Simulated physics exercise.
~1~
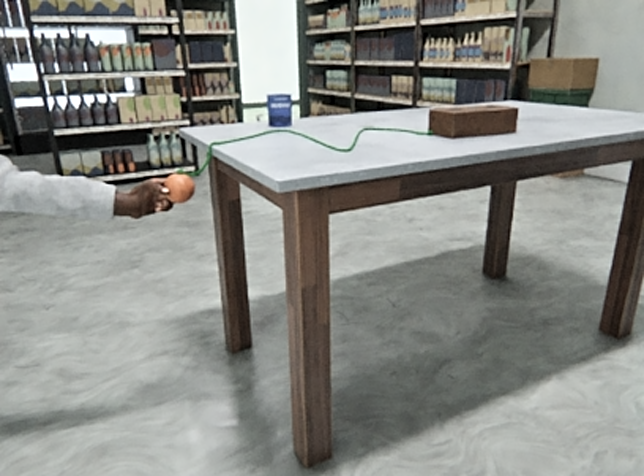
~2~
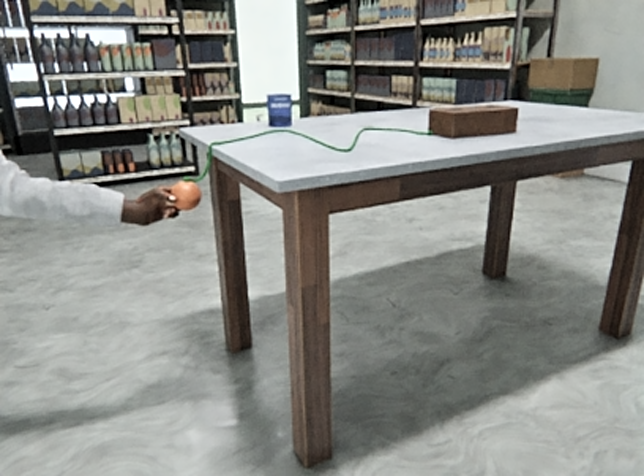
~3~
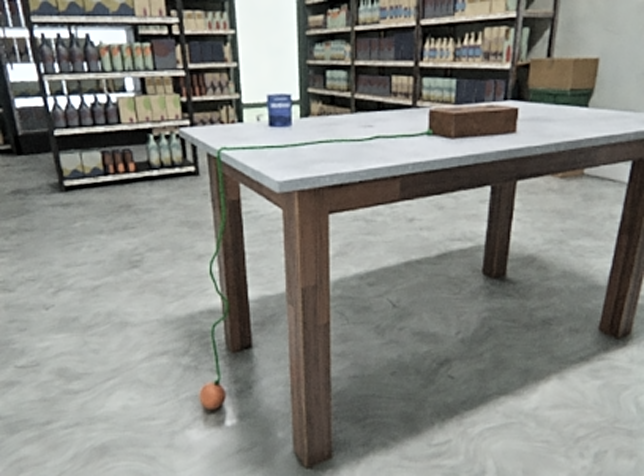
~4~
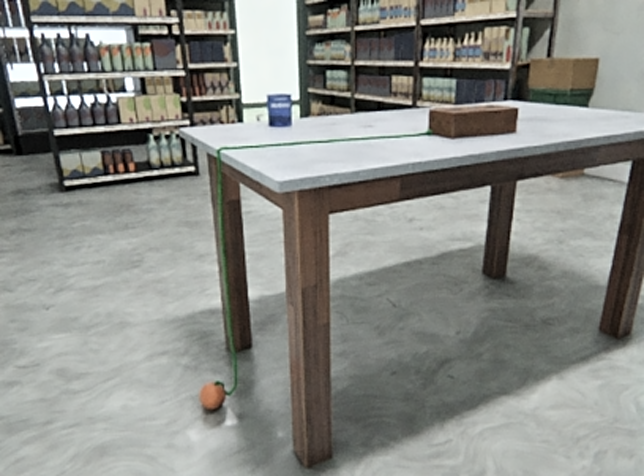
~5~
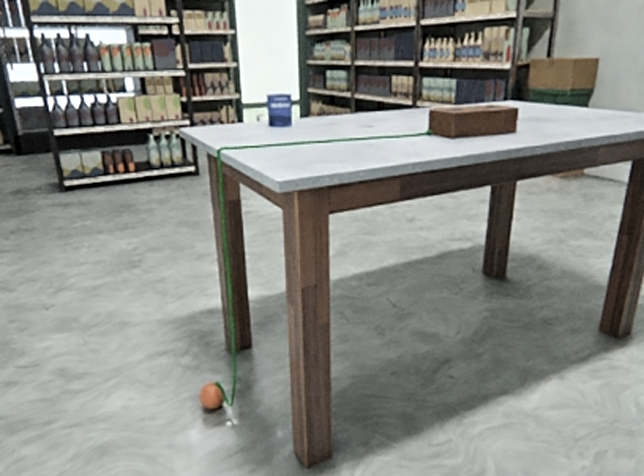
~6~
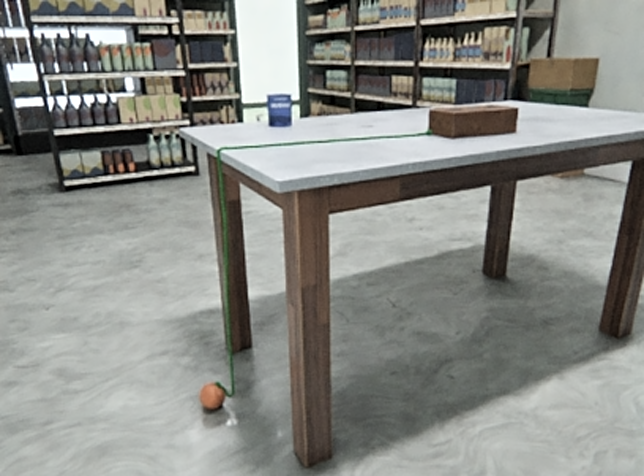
In a storeroom lined with shelves of bottles and boxes, a still view from slightly above takes in a pale-topped table with dark wooden legs. A brown brick sits toward the right of the tabletop and a blue cup near the back, while a green shoelace runs in waves from the brick past the left edge to an orange held out by a hand. The hand shifts slightly right, then lets go and withdraws. The orange drops to the floor, pulling the lace straighter across the table. It rests there beside the hanging lace, with brick and cup unmoved.
